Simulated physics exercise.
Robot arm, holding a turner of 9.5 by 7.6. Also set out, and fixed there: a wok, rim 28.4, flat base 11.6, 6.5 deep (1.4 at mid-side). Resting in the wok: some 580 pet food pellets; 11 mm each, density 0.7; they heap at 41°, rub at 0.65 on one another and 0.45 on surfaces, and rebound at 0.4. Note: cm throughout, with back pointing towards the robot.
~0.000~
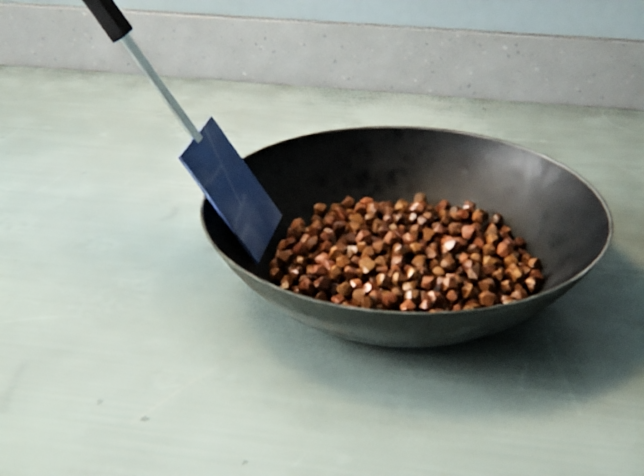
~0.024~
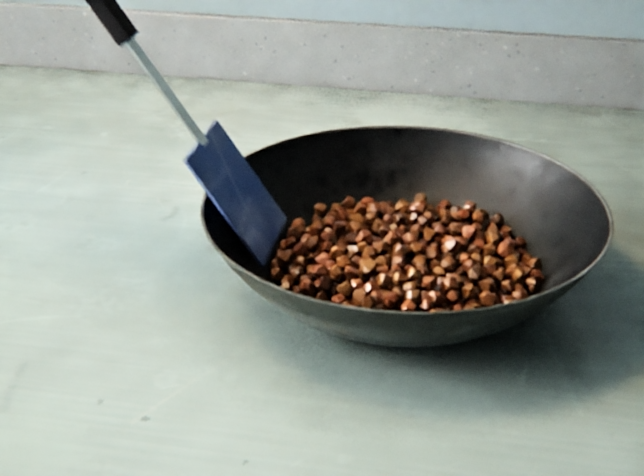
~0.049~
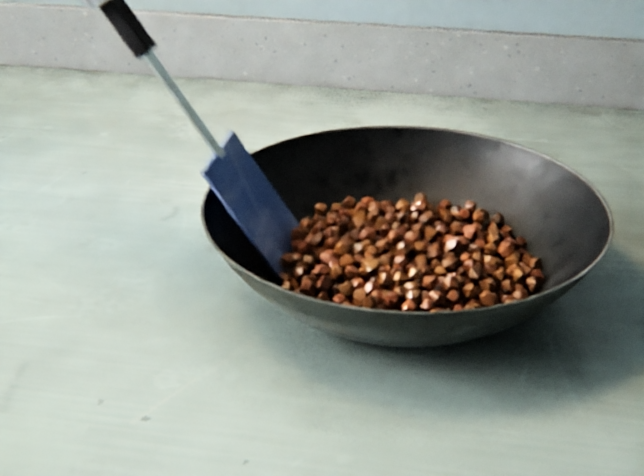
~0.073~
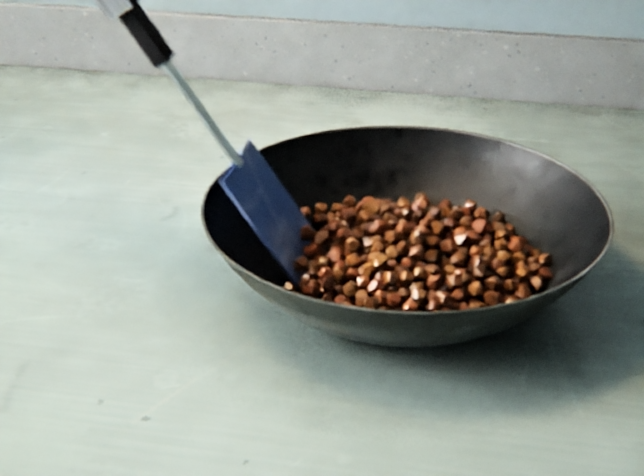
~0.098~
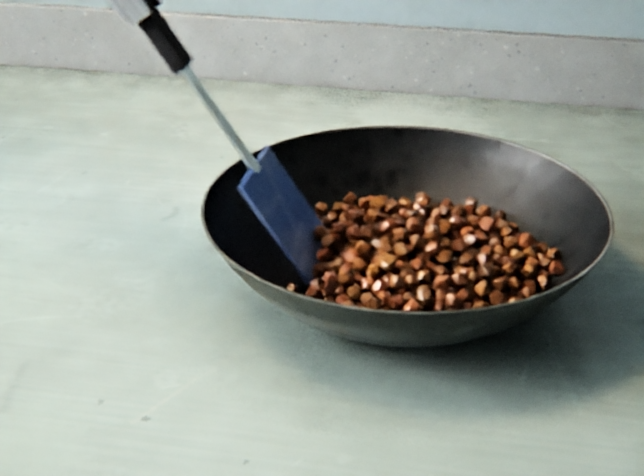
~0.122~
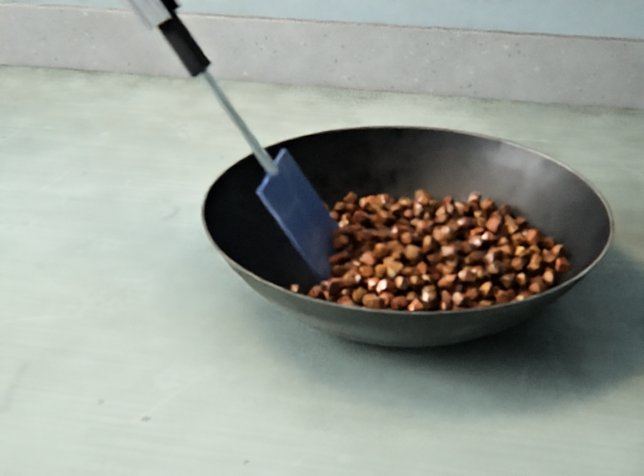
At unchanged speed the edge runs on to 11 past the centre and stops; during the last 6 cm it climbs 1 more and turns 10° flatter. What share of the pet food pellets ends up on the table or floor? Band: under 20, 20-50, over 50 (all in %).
20-50 %.
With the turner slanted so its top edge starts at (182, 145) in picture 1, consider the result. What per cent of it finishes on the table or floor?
Spill: Approx. 30 per cent.
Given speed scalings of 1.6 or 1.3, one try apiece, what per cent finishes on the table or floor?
Estimates, in order: 35 % and 35 %.
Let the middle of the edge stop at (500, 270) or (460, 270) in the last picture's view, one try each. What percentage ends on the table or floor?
I'd say some 5 per cent, then some 0 per cent.
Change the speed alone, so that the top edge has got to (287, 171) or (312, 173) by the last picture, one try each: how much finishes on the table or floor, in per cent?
Around 35 per cent, then around 35 per cent.
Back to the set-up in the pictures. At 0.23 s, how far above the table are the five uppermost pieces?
6 cm.
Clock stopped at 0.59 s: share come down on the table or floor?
I'd say close to 25 in a hundred.
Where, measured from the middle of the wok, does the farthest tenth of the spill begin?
I'd estimate close to 25 centimetres.
By 0.23 s, sloping 56°, highest piece 6 above the table; 578 in the wok.
By 0.33 s, sloping 53°, highest piece 9 above the table; 576 in the wok, 2 on the blade or in flight.
By 0.59 s, sloping 46°, highest piece 8 above the table; 429 in the wok, 140 on the table or floor, 9 on the blade or in flight.
By 1.64 s, sloping 46°, highest piece 8 above the table; 428 in the wok, 150 on the table or floor.
Final count, 428 in the wok, 150 on the table or floor. That is 26 % on the table or floor.
